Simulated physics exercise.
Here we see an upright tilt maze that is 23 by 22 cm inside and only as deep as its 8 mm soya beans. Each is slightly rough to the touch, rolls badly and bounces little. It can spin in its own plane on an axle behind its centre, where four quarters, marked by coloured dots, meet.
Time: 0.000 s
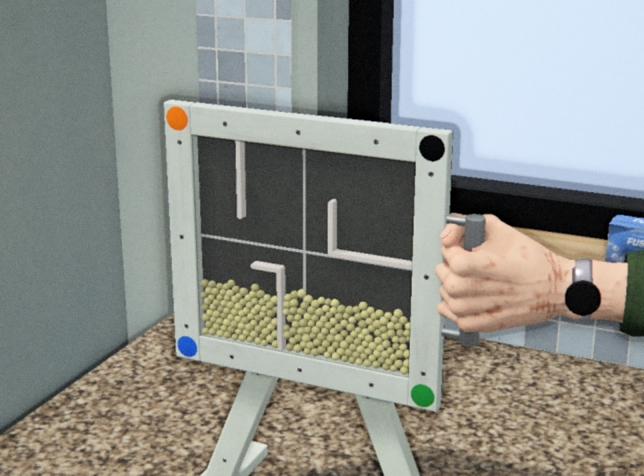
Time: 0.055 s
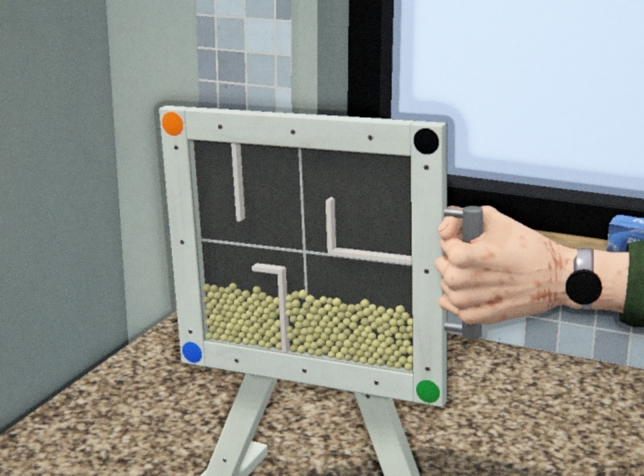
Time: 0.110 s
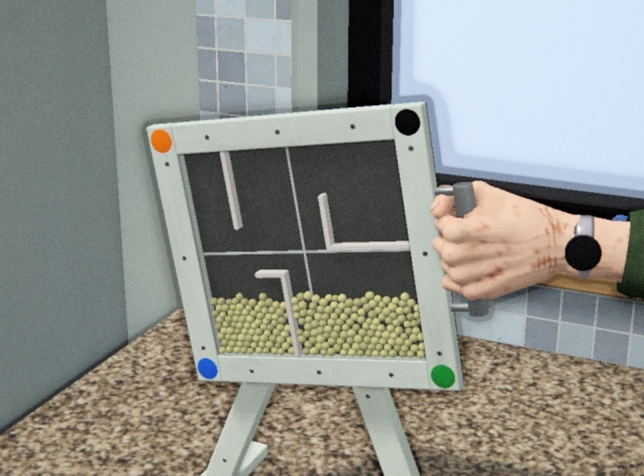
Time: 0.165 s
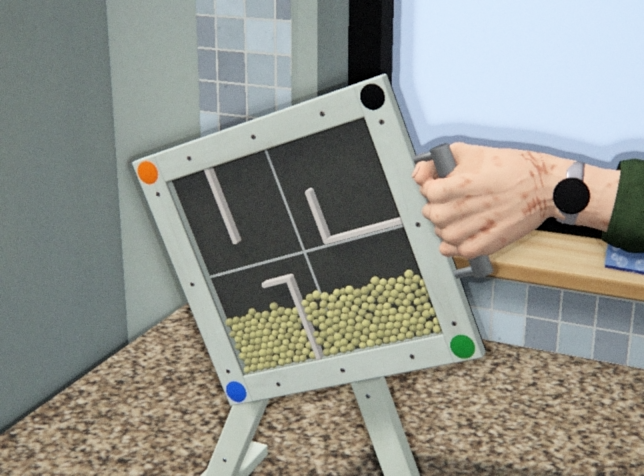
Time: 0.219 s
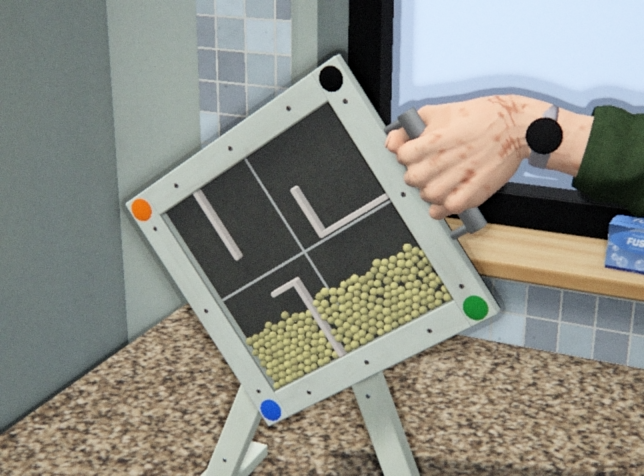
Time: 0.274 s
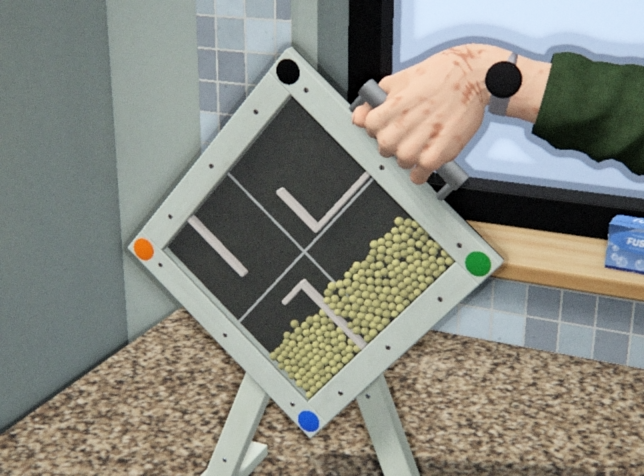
On a speckled countertop, a hand gripping a side handle turns an upright square frame anticlockwise, slowly at first, then further until it stands cornerwise, while the pale beans inside shift into a slope beside the lower hooked wall.
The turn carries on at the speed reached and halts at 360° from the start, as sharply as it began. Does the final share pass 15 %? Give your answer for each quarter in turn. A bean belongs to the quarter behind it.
Green tops it, black tops it, blue tops it, orange stays below.
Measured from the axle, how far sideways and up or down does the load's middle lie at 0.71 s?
Roughly 3 cm to the right of the axle and 3 cm beneath it.
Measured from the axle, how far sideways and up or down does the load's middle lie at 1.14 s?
It sits about 6 cm right and about 1 cm below the axle.
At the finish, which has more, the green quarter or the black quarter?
It's the black quarter that finishes with more.
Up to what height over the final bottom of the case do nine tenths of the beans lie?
That height is around 18 cm.
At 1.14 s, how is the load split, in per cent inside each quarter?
Green quarter: 10; black quarter: 50; blue quarter: 0; orange quarter: 40.
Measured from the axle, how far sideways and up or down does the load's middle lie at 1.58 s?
Roughly 3 cm to the right of the axle and 2 cm below it.
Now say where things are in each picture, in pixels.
The first frame shows level, about 220 beans; beans centred (304, 325); top one (302, 294); green (423, 396), black (432, 148), blue (187, 346), orange (177, 119).
The second frame shows turned 3° anticlockwise; beans centred (307, 326); top one (400, 310).
The third frame shows turned 10° anticlockwise; beans centred (316, 326); top one (405, 297).
The fourth frame shows turned 23° anticlockwise; beans centred (330, 324); top one (409, 274).
The fifth frame shows turned 36° anticlockwise; beans centred (345, 319); top one (408, 248).
The sixth frame shows turned 50° anticlockwise; beans centred (357, 309); top one (399, 222); green (478, 264), black (288, 72), blue (309, 421), orange (144, 249); walls (372, 169) to (281, 191) (hooked), (367, 349) to (286, 301) (hooked), (189, 216) to (244, 273).
After 0.71 s, it has turned 159°, the beans' middle is 3 cm right of and 3 cm below the axle; by quarter, green 20 %, black 10 %, blue 25 %, orange 50 %.
After 1.14 s, it has turned 267°, the beans' middle is 6 cm right of and 1 cm below the axle; by quarter, green 10 %, black 50 %, orange 40 %.
After 1.58 s, it has turned 360°, the beans' middle is 3 cm right of and 2 cm below the axle; by quarter, green 25 %, black 45 %, blue 30 %.
All still by 2.5 s, green 25 %, black 40 %, blue 30 %, orange 0 %.
